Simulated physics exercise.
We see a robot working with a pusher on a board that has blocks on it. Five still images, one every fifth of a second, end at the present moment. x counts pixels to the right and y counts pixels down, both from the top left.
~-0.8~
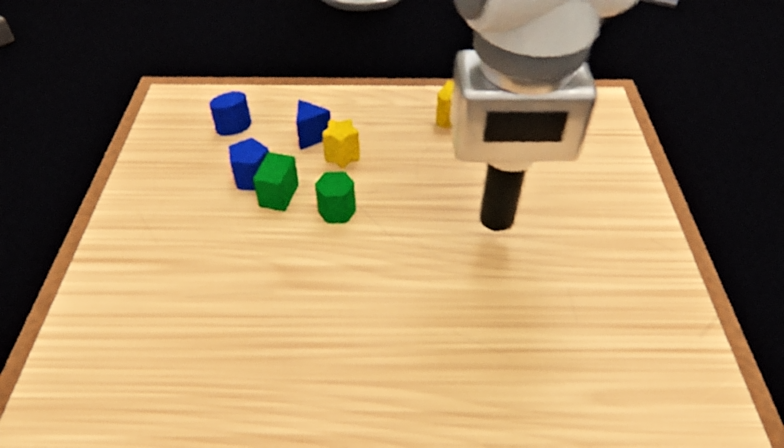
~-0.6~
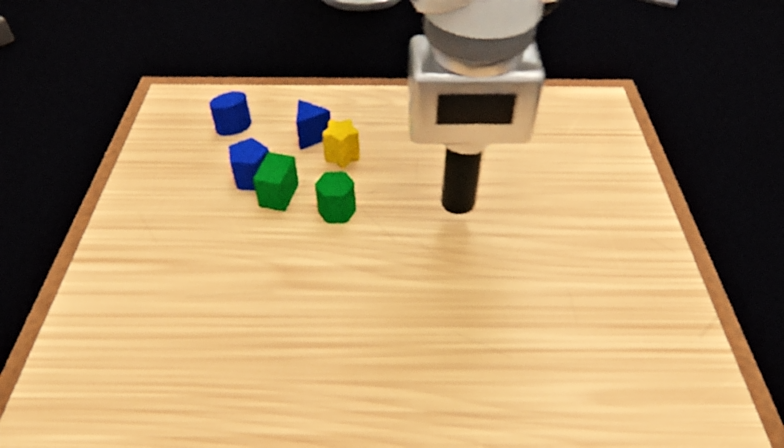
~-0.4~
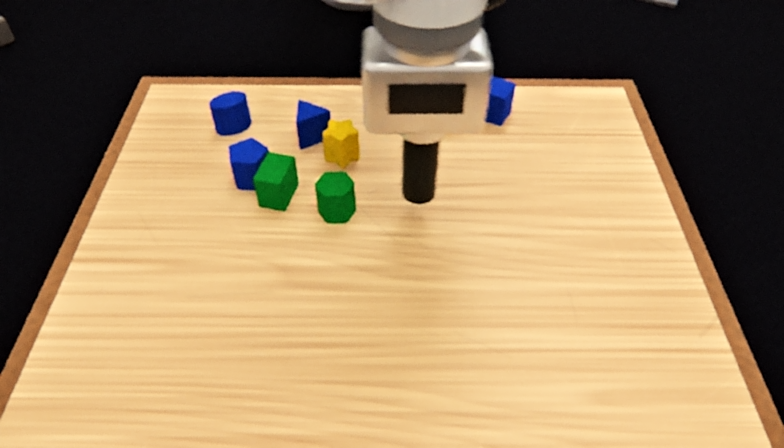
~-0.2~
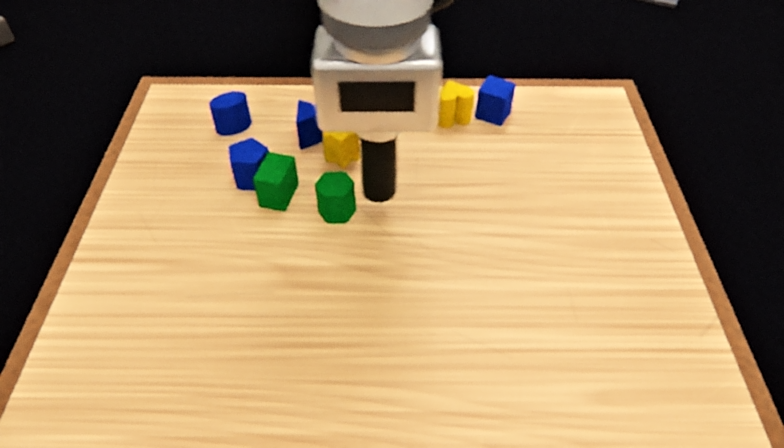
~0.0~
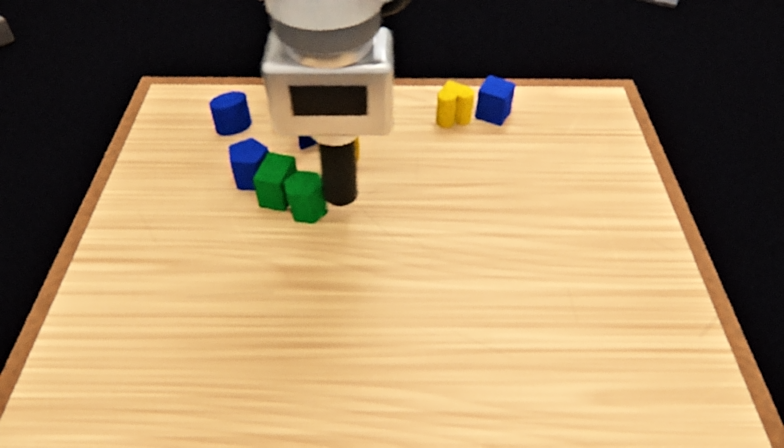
In this clip, a robot arm with a black pusher moves left across a wooden board scattered with blue, green and yellow blocks, then nudges the green six-sided block a short way left, up beside the other green block.
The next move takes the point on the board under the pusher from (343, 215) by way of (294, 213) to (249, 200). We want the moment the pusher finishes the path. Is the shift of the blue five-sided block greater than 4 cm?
I expect not.
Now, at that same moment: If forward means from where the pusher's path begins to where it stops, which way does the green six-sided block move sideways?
The left.
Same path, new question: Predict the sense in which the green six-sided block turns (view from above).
Anticlockwise, looking down.
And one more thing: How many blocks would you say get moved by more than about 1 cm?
It should be three or more, as far as I can tell.
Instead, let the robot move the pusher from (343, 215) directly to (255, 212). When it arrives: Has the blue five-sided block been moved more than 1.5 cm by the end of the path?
Final answer: Yes.
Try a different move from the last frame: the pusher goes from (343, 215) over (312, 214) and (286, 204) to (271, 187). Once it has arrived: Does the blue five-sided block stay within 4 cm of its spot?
Going by the path, yes.
The first path, step by step. Halfway along, pusher at (290, 192); blue five-sided block at (231, 142), turned 35° clockwise; green rectangle at (234, 164), turned 45° clockwise; green six-sided block at (252, 183).
At the end, pusher at (244, 180); blue five-sided block at (225, 139), turned 65° clockwise; green rectangle at (207, 160), turned 75° clockwise; green six-sided block at (208, 186), turned 50° anticlockwise; yellow star-shaped block in place.
